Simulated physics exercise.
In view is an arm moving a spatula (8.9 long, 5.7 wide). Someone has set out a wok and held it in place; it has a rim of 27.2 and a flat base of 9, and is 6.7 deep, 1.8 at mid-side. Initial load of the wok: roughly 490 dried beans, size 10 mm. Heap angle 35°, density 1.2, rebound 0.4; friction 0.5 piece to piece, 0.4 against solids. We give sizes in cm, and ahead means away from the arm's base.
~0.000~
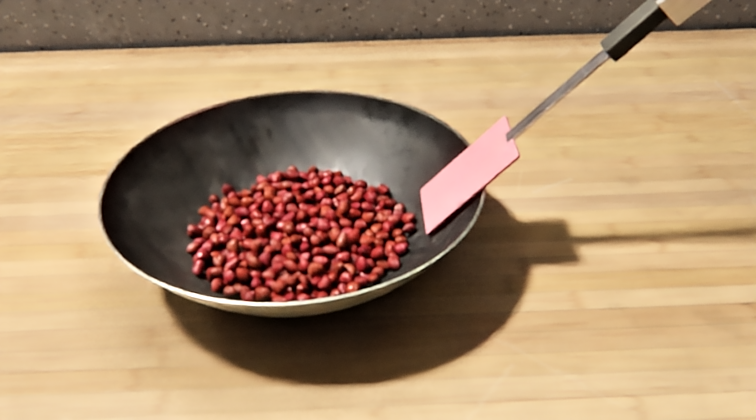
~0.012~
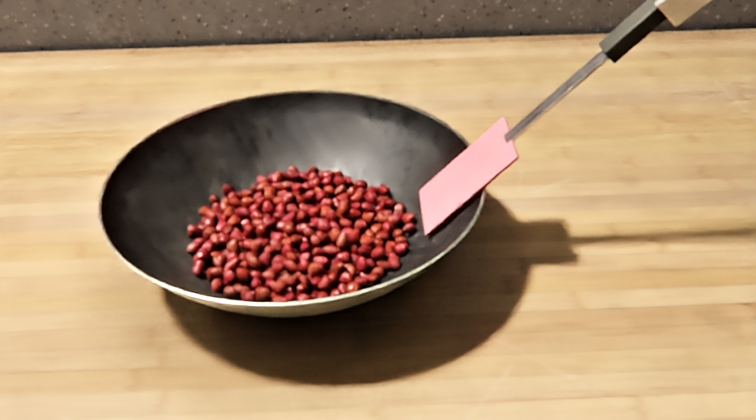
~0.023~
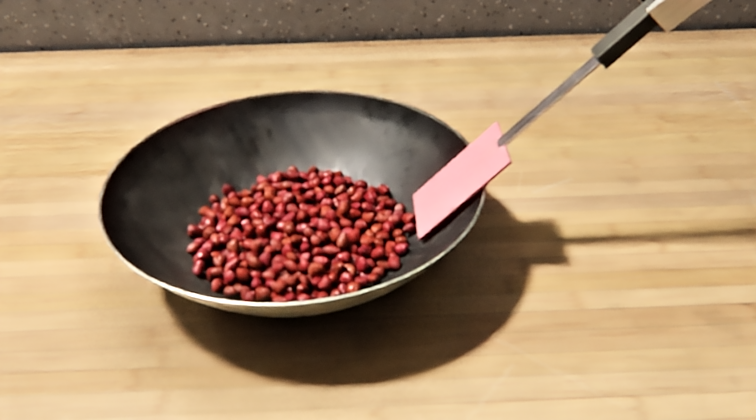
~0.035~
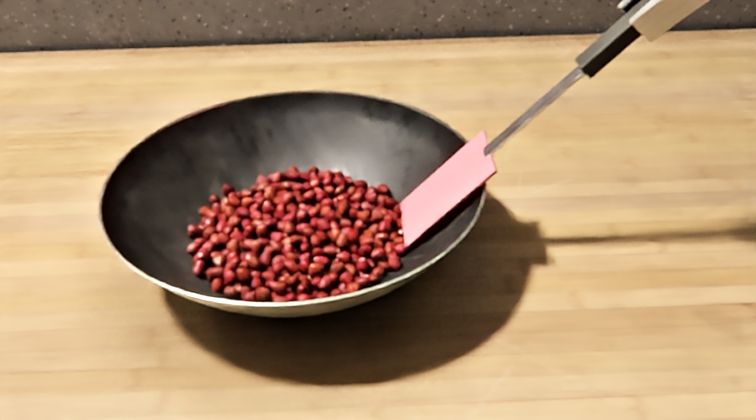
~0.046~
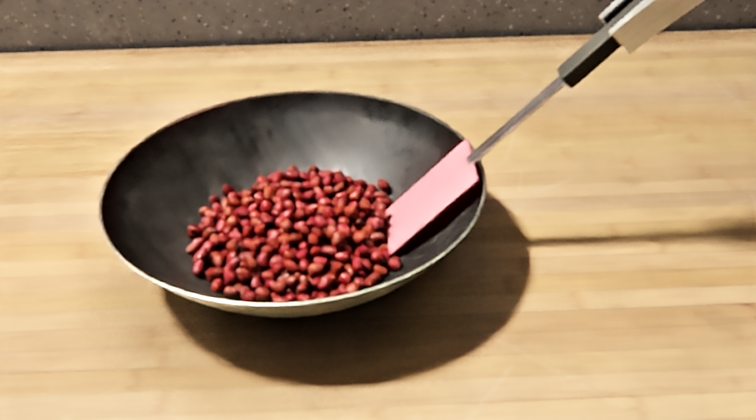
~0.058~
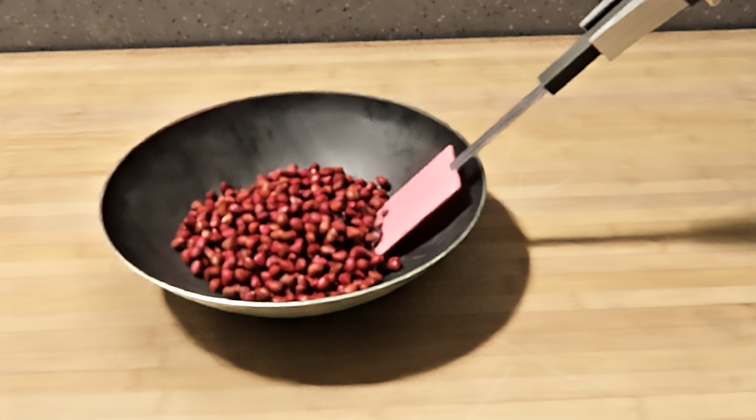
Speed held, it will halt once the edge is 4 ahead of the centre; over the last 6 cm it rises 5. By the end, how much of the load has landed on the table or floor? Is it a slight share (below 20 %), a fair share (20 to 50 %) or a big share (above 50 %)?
It is a slight share.
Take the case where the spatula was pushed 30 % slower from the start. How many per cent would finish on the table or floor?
About 0 %.
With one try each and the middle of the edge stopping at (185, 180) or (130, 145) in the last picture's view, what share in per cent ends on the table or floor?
Close to 10 and close to 30 per cent, respectively.
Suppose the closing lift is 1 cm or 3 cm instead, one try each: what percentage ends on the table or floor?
It works out to some 0 per cent for the first setting and some 0 per cent for the second.
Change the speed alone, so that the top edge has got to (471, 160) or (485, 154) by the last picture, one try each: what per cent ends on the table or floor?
Close to 0 per cent in the first try and close to 0 per cent in the second.
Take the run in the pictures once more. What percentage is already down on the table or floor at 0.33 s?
It is near 5 percent.
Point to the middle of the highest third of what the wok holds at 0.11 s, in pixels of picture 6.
Centre: Roughly (224, 213) in the last picture.
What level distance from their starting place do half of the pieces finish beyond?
Somewhere about 4 centimetres, I'd say.
By 0.09 s, sloping 46°, highest piece 7 above the table; 487 in the wok.
By 0.11 s, sloping 46°, highest piece 8 above the table; 487 in the wok.
By 0.33 s, sloping 46°, highest piece 7 above the table; 461 in the wok, 18 on the table or floor, 8 on the blade or in flight.
By 1.38 s, sloping 46°, highest piece 6 above the table; 461 in the wok, 26 on the table or floor.
Final count, 461 in the wok, 26 on the table or floor. That is 5 % on the table or floor.
